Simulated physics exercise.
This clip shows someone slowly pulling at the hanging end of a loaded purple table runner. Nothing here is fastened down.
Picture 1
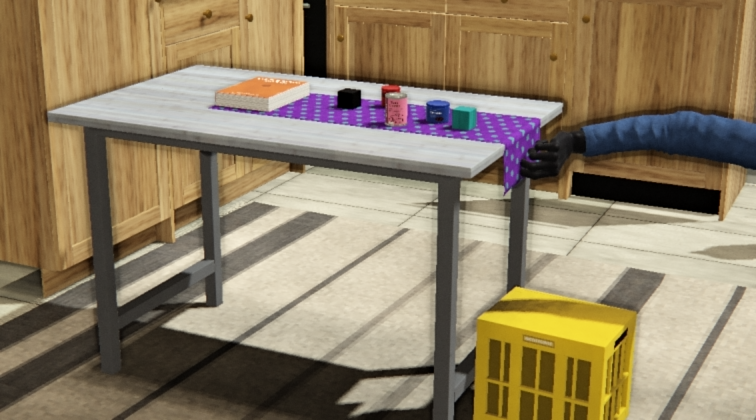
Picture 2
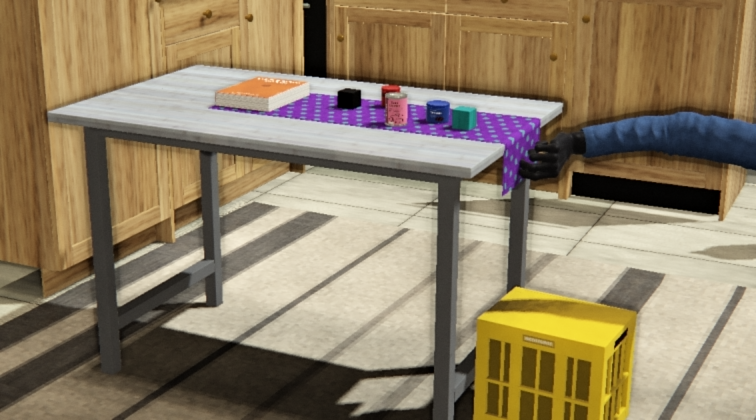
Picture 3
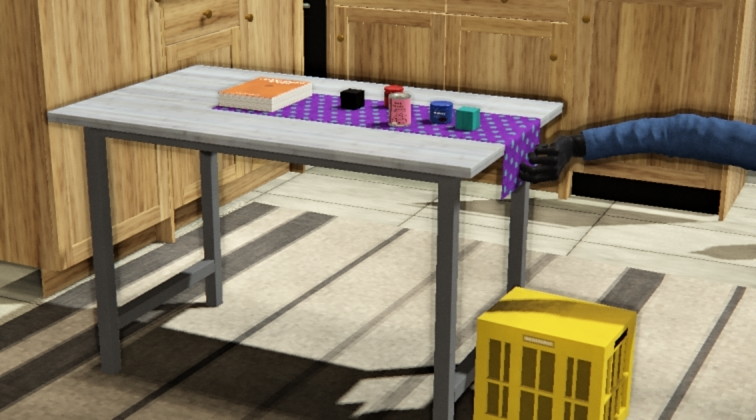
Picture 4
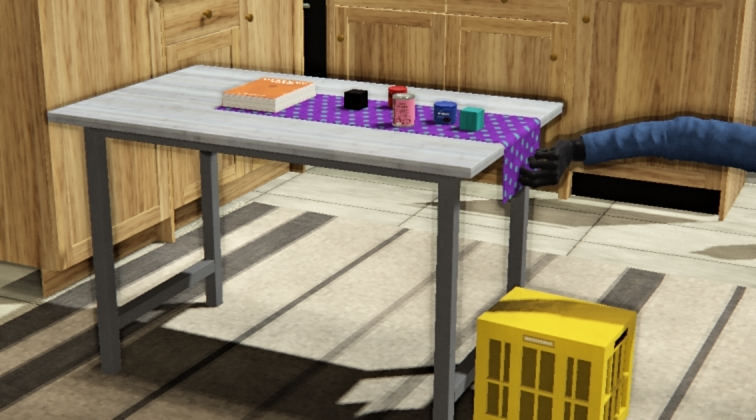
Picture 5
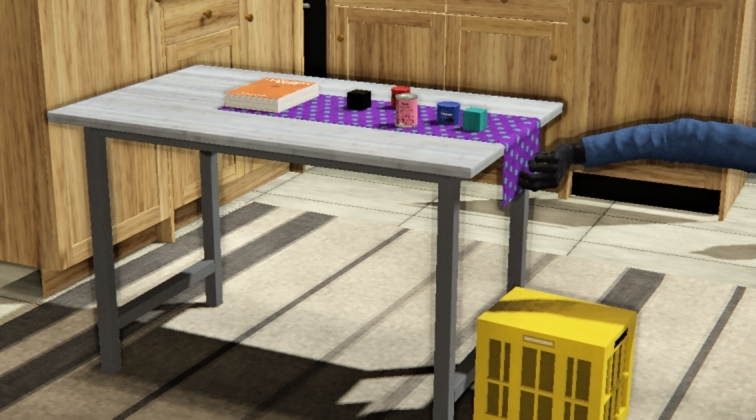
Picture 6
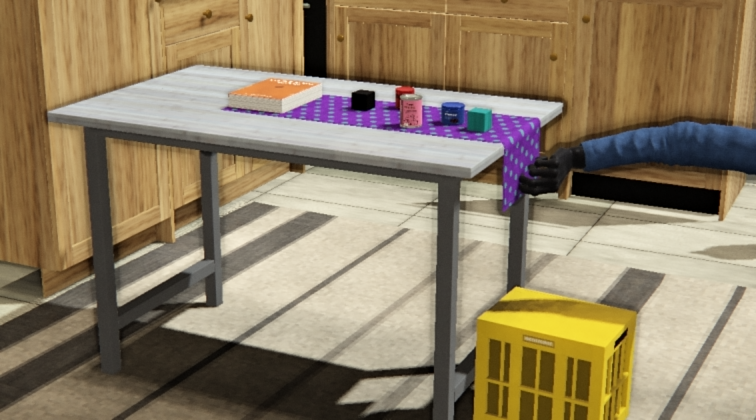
In a kitchen, a gloved hand slowly pulls a purple runner, shifting items slightly right.
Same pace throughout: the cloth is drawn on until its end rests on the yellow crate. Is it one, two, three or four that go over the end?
The total lost is three.
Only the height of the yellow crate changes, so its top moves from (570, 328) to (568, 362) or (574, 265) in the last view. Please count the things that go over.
We'd get 4 in the first case and 1 in the second.
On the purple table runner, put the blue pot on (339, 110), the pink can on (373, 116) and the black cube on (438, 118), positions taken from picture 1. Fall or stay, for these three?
So, the blue pot makes it through, the pink can makes it through, the black cube ends up down.
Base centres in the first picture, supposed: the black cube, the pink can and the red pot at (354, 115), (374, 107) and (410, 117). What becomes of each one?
Looks like the black cube hangs in there, the pink can hangs in there, and the red pot ends up down.
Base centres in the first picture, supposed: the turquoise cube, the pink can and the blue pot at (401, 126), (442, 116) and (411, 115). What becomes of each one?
My call: The turquoise cube takes a tumble; the pink can takes a tumble; the blue pot takes a tumble.
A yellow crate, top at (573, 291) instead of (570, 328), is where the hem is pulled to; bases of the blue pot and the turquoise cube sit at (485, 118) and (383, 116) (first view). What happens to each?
Outcome: Blue pot is gone; turquoise cube keeps its perch.
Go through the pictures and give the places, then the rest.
In the first picture, hem (503, 196); turquoise cube (465, 108); blue pot (438, 103); pink can (396, 95); red pot (391, 87); black cube (349, 90); top of the crate (570, 328).
In the second picture, hem (502, 196); turquoise cube (465, 108).
In the third picture, hem (500, 199); blue pot (442, 103).
In the fourth picture, hem (502, 204); pink can (404, 96); top of the crate (570, 328).
In the fifth picture, hem (502, 207); red pot (401, 88).
In the sixth picture, hem (502, 212); turquoise cube (480, 110); blue pot (453, 104); pink can (411, 96); red pot (405, 89); black cube (363, 92).
A little later, hem near (520, 243); turquoise cube gone.
Next, hem on the crate; turquoise cube, blue pot and pink can gone.
When it is over, hem on the crate; turquoise cube, blue pot and pink can gone. It carries off three.
